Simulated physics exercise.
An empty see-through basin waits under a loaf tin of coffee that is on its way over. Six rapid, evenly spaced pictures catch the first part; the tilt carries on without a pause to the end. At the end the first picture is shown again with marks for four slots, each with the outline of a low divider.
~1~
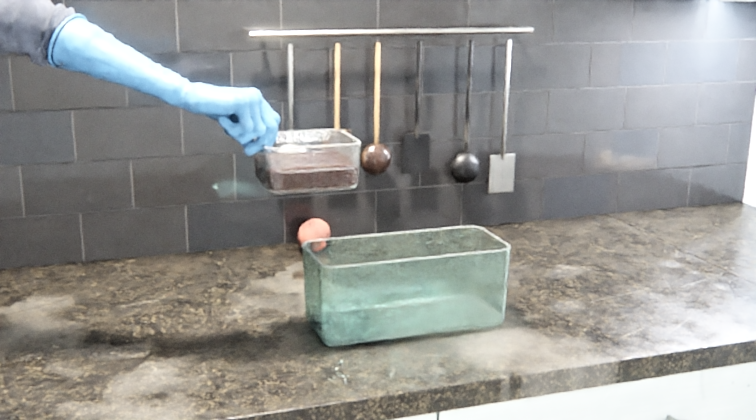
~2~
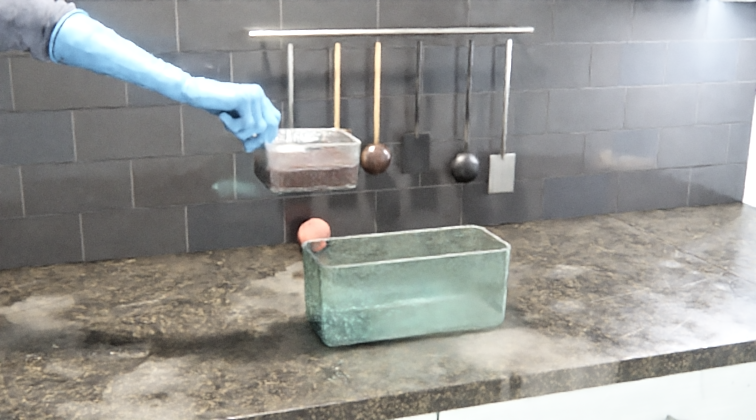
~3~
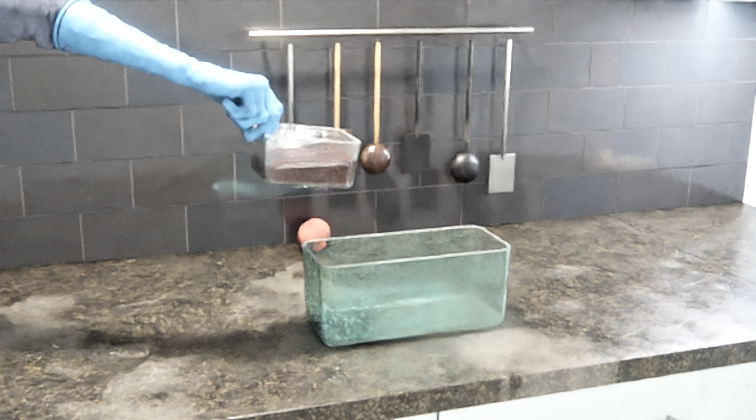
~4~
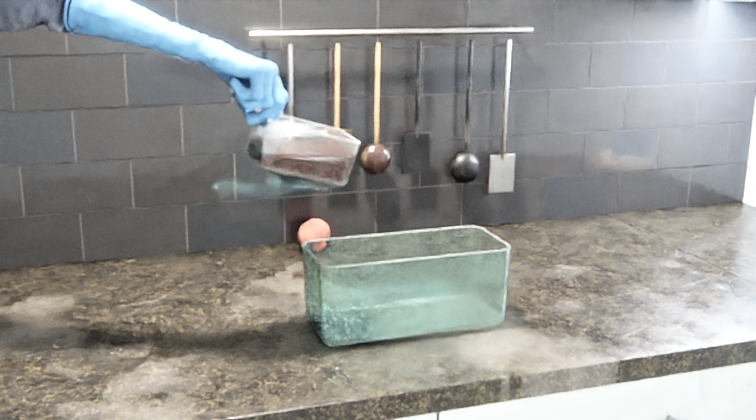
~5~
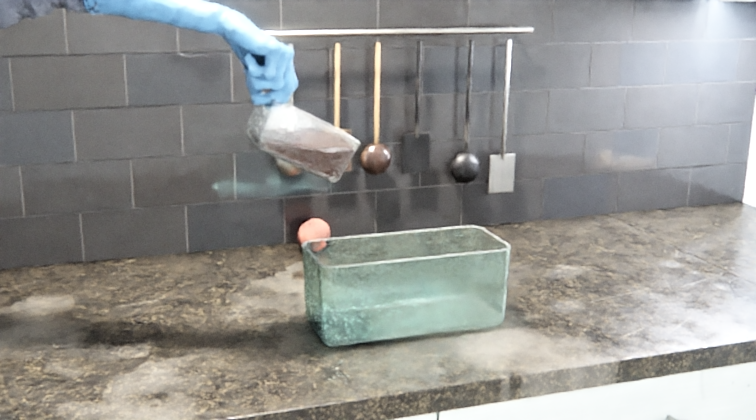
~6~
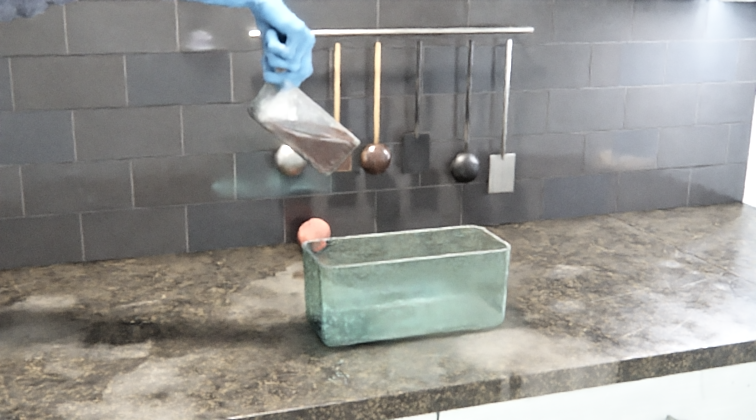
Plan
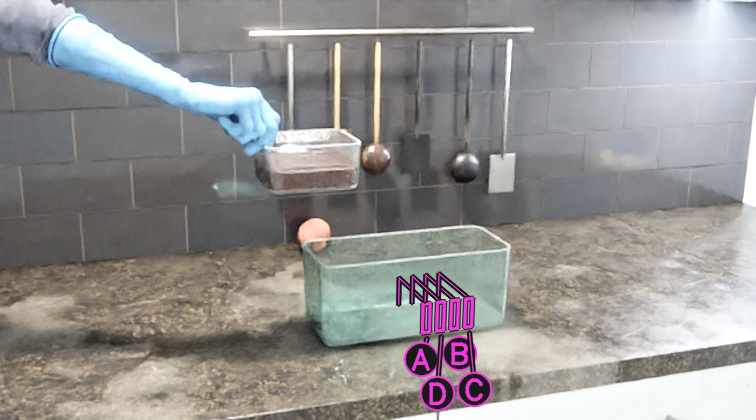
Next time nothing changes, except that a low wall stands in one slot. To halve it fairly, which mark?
Position D does it best.
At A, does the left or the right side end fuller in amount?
The right side.
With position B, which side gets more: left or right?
The left one.
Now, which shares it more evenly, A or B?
The answer is A.
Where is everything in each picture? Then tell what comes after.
Upright, lip at (350, 136); basin from (321, 345) to (503, 322); nothing has left yet, in the first picture.
Upright, lip at (350, 136); nothing has left yet, in the second picture.
Tipped about 7°, lip at (350, 136); nothing has left yet, in the third picture.
Tipped about 16°, lip at (350, 136); nothing has left yet, in the fourth picture.
Tipped about 28°, lip at (350, 136); nothing has left yet, in the fifth picture.
Tipped about 41°, lip at (350, 136); nothing has left yet, in the sixth picture.
On the marked copy, A at (427, 337); B at (455, 334); C at (469, 332); D at (441, 336).
With A, about 27 % ends left of the wall and 64 % right of it; 9 % is lost outside.
With B, about 79 % ends left of the wall and 15 % right of it; 6 % is lost outside.
With C, about 84 % ends left of the wall and 7 % right of it; 9 % is lost outside.
With D, about 46 % ends left of the wall and 43 % right of it; 10 % is lost outside.
